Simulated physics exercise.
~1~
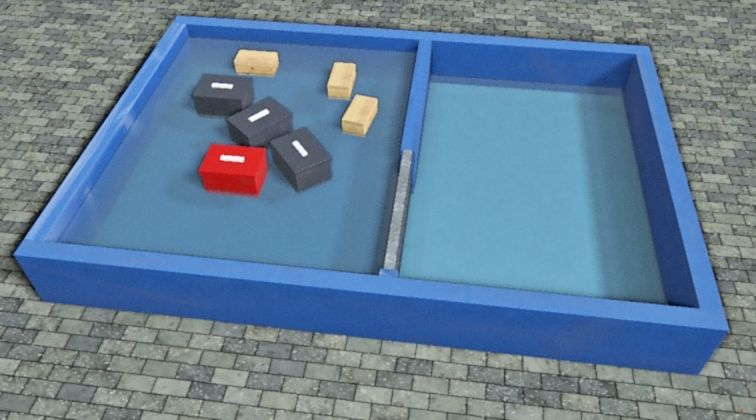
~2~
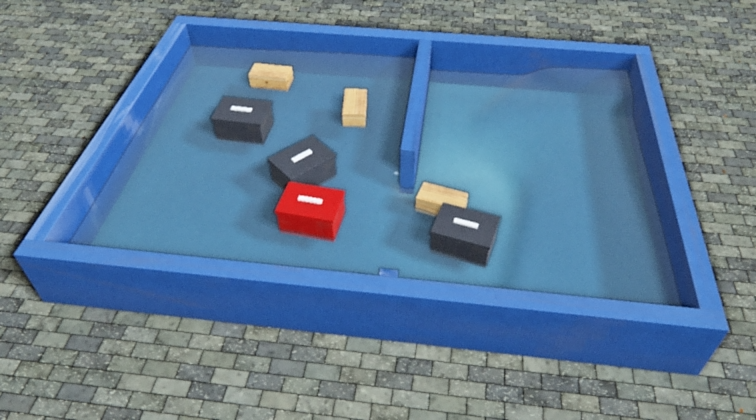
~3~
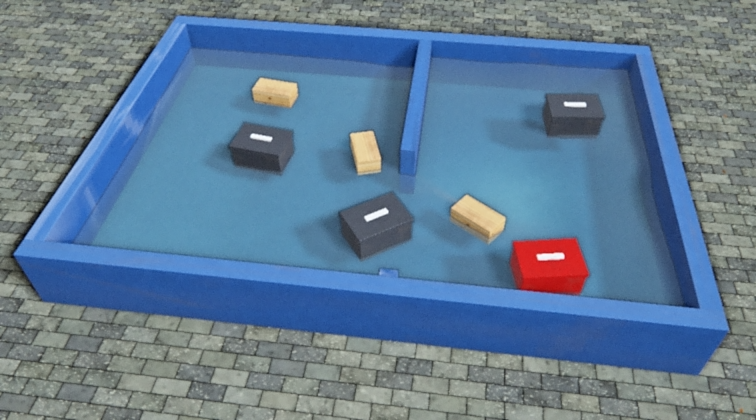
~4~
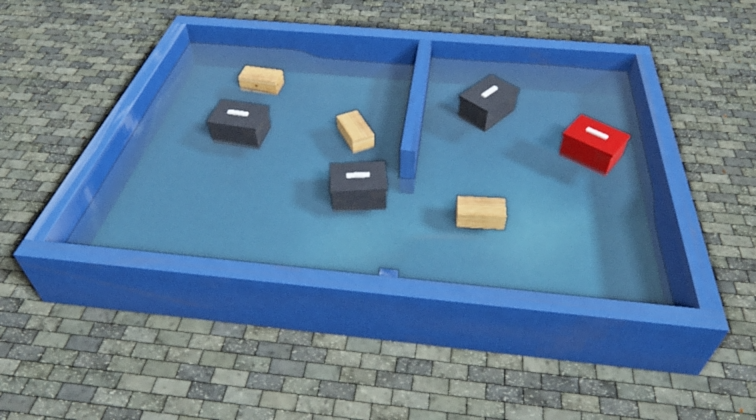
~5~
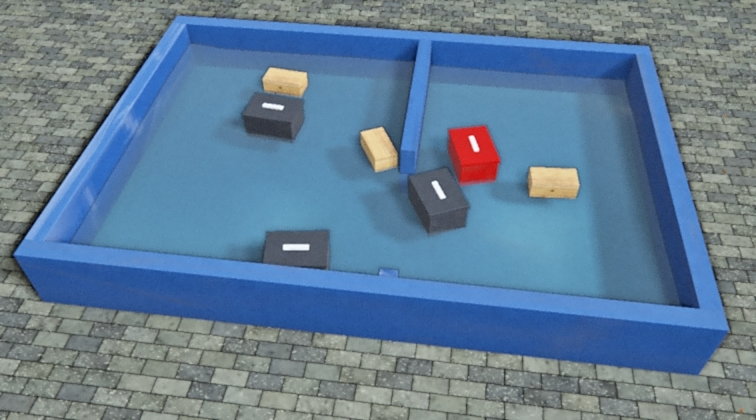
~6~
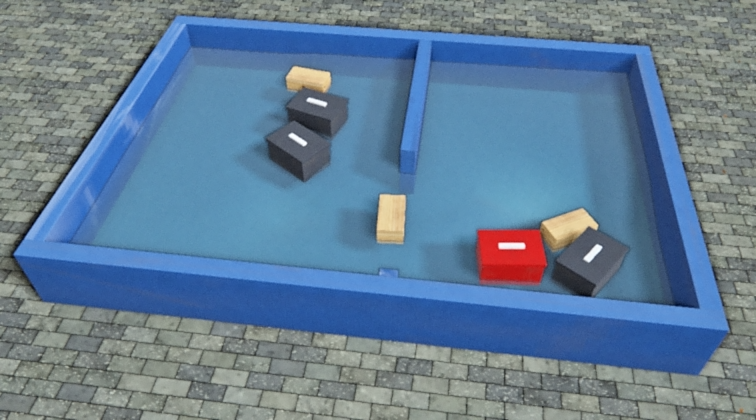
In a blue two-part basin, floating dark and red boxes and wooden blocks drift, the red one ending near the right front.
